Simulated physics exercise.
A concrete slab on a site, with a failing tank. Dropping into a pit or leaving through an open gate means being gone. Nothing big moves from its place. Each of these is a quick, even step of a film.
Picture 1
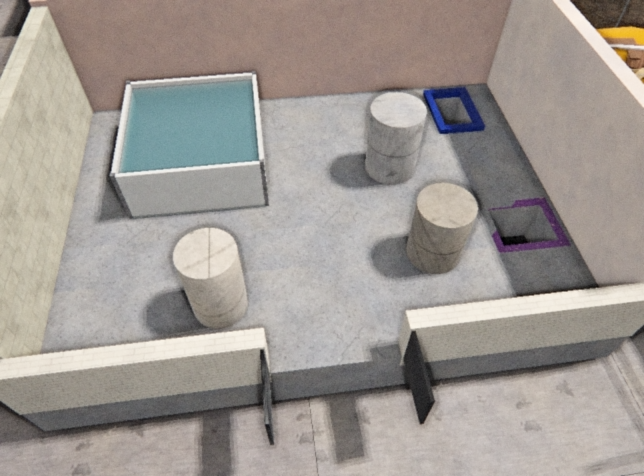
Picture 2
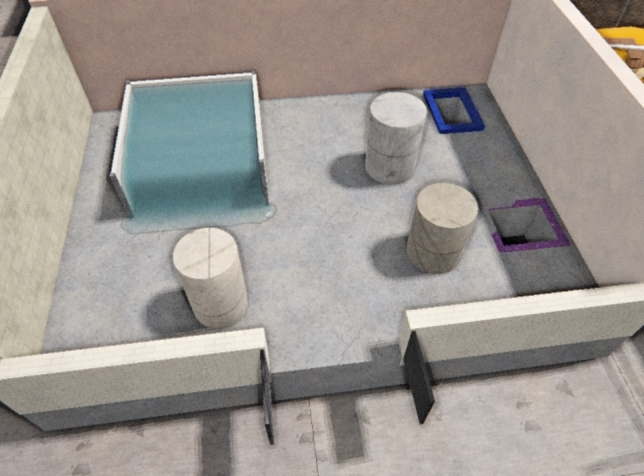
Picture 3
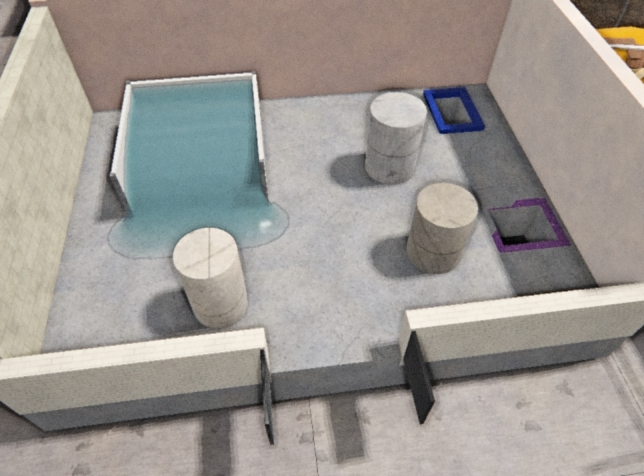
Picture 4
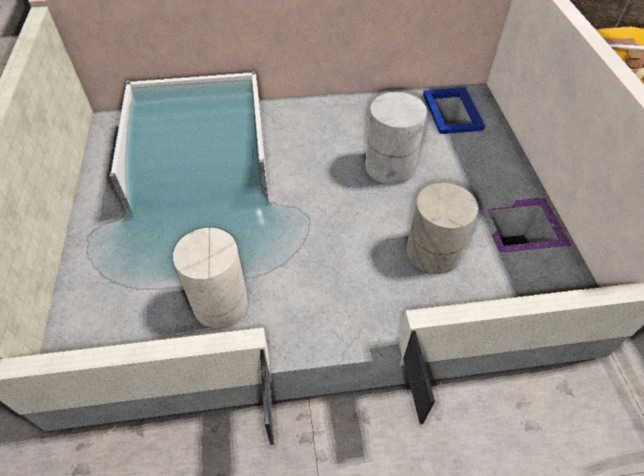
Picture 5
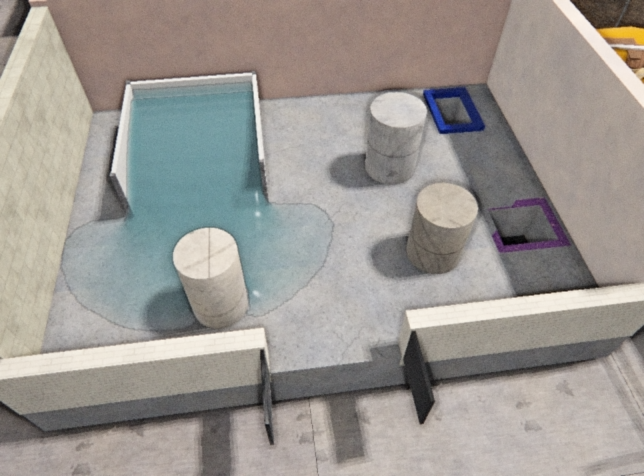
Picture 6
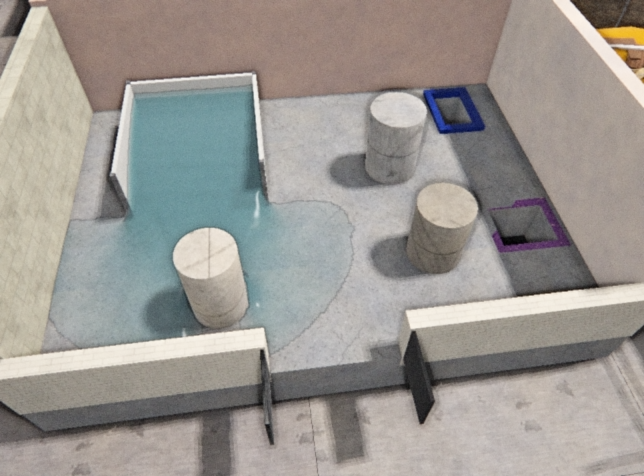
On a walled concrete slab with three round pillars, two framed pits and an open gate, a tank of still, blue-green water loses its near side. Water pours out across the floor, fans around the nearest pillar, and spreads to the left wall and the front wall beside the gate.
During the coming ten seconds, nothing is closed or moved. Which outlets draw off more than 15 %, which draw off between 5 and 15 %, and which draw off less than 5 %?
It goes like this: The gate draws off more than 15 %; the blue pit draws off less than 5 %; the purple pit draws off more than 15 %.
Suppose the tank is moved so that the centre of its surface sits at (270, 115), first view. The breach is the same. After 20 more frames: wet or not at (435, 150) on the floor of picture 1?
Outcome noted: Unreached.
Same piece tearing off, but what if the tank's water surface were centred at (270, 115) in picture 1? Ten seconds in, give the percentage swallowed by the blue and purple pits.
Shares - blue: 0 in a hundred; purple: 12 in a hundred.
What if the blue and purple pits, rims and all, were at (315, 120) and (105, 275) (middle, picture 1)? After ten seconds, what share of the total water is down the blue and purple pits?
Blue gets 0 in a hundred; purple gets 35 in a hundred.
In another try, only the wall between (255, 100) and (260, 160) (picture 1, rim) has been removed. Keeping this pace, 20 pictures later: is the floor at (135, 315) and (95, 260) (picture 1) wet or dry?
Respectively: Spared and spared.
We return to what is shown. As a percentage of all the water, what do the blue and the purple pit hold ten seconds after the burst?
Roughly 0 and 22 %.
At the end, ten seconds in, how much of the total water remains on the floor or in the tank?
Roughly 54 per cent.
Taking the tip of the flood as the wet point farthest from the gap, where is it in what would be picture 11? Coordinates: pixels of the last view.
I reckon the front has reached (431, 336) by then.
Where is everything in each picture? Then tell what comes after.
Still water in the water tank at (191, 124), in the first frame.
The front is at (125, 220), out from the gap at (197, 197), in the second frame.
The front is at (282, 226), out from the gap at (197, 198), in the third frame.
Water pours out at (198, 200) and has run to (96, 257), in the fourth frame.
The front is at (269, 306), out from the gap at (198, 200), in the fifth frame.
The front is at a hidden place, out from the gap at (198, 200), in the sixth frame.
A moment on, water covers 35 % of the floor; the gate 2 %, the blue pit 0 %, the purple pit 0 %.
Next, water covers 40 % of the floor; the gate 8 %, the blue pit 0 %, the purple pit 0 %.
Then, water covers 55 % of the floor; the gate 15 %, the blue pit 0 %, the purple pit 0 %.
Later, water covers 80 % of the floor; the gate 20 %, the blue pit 0 %, the purple pit 9 %.
In the end, water covers 90 % of the floor; the gate 24 %, the blue pit 0 %, the purple pit 21 %.
